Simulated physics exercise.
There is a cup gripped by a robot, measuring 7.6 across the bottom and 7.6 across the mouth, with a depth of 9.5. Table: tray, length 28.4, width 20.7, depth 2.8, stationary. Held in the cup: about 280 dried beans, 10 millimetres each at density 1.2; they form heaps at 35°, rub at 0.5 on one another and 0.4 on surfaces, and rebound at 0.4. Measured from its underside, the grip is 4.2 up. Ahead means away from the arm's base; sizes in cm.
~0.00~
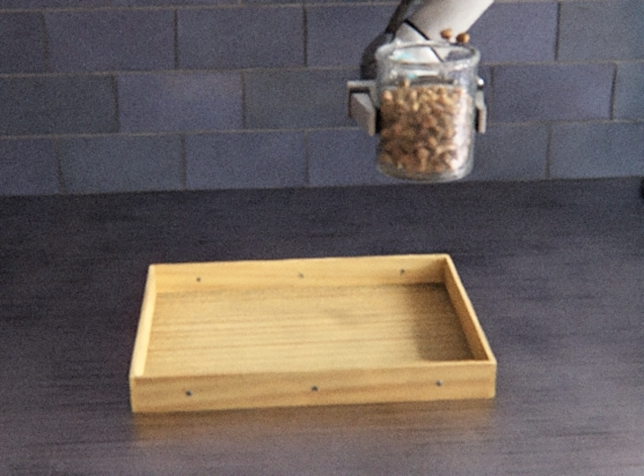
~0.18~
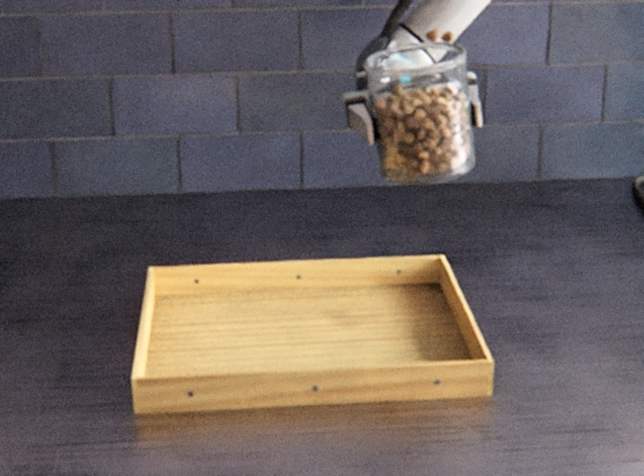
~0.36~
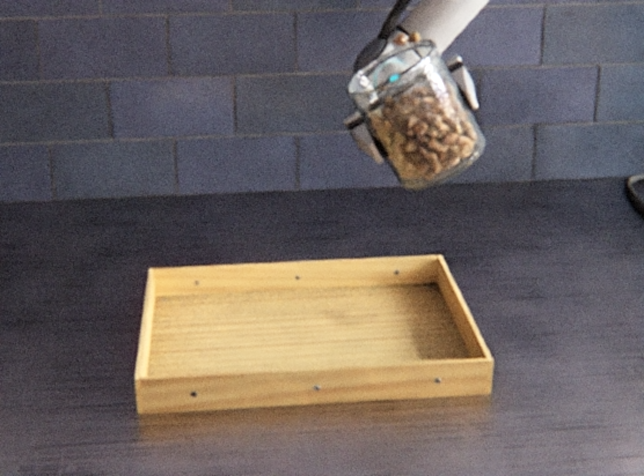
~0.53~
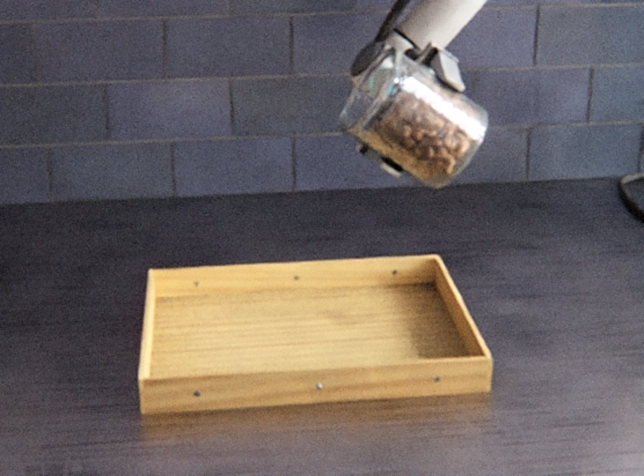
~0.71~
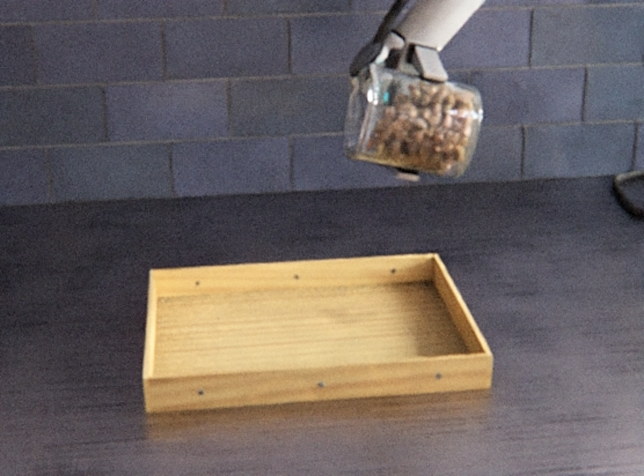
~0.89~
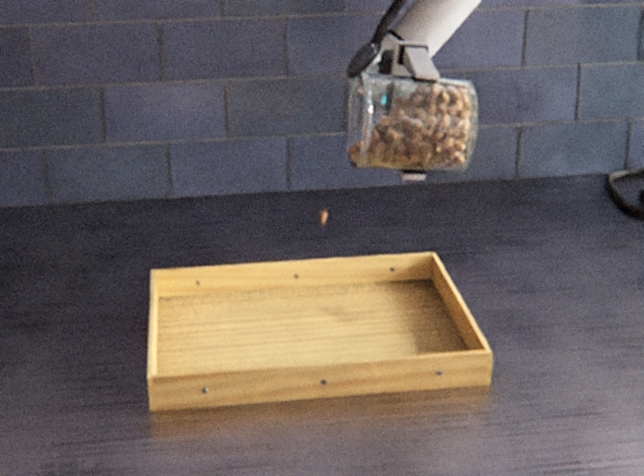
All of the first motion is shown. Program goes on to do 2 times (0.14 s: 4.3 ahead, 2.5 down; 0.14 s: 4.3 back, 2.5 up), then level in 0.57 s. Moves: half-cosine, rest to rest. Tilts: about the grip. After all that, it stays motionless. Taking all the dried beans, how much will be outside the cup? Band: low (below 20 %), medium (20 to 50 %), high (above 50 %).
Medium.
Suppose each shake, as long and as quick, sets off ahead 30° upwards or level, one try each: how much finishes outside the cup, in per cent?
Try one gives about 80 in a hundred, try two about 65 in a hundred.
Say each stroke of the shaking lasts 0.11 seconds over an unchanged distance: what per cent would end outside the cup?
About 45 per cent, then.
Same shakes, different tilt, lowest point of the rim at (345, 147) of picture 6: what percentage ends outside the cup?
I'd put it at roughly 5 %.
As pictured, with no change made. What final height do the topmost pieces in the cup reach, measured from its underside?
Around 7.0 cm up.
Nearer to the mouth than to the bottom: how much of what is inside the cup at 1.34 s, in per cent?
My estimate is near 50 per cent.
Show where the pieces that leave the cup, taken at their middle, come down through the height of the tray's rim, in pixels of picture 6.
Around (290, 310).
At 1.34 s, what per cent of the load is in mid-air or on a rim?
About 2 %.
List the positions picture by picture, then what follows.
Cup middle at (425, 112), level; upper third of the load around (424, 104), from x 385 to 465, top at y 35; 284 in the cup, in the first frame.
Cup middle at (421, 114), tilted 8° forward; upper third of the load around (425, 106), from x 380 to 465, top at y 35, in the second frame.
Cup middle at (418, 117), tilted 29° forward; upper third of the load around (425, 108), from x 375 to 475, top at y 40, in the third frame.
Cup middle at (414, 120), tilted 55° forward; upper third of the load around (429, 107), from x 370 to 475, top at y 80, in the fourth frame.
Cup middle at (413, 123), tilted 76° forward; upper third of the load around (431, 106), from x 370 to 465, top at y 85, in the fifth frame.
Cup middle at (412, 123), tilted 84° forward; upper third of the load around (435, 107), from x 320 to 465, top at y 90; 283 in the cup, 1 in flight or on a rim, in the sixth frame.
By 1.34 s, tilted 84° forward, highest piece 19 above the table; 225 in the cup, 54 in the tray, 5 in flight or on a rim.
By 1.79 s, tilted 29° forward, highest piece 24 above the table; 187 in the cup, 97 in the tray.
By 2.22 s, level, highest piece 23 above the table; 187 in the cup, 97 in the tray.
By 3.27 s, level, highest piece 23 above the table; 187 in the cup, 97 in the tray.
Final count, 187 in the cup, 97 in the tray. That is 34 % outside the cup.
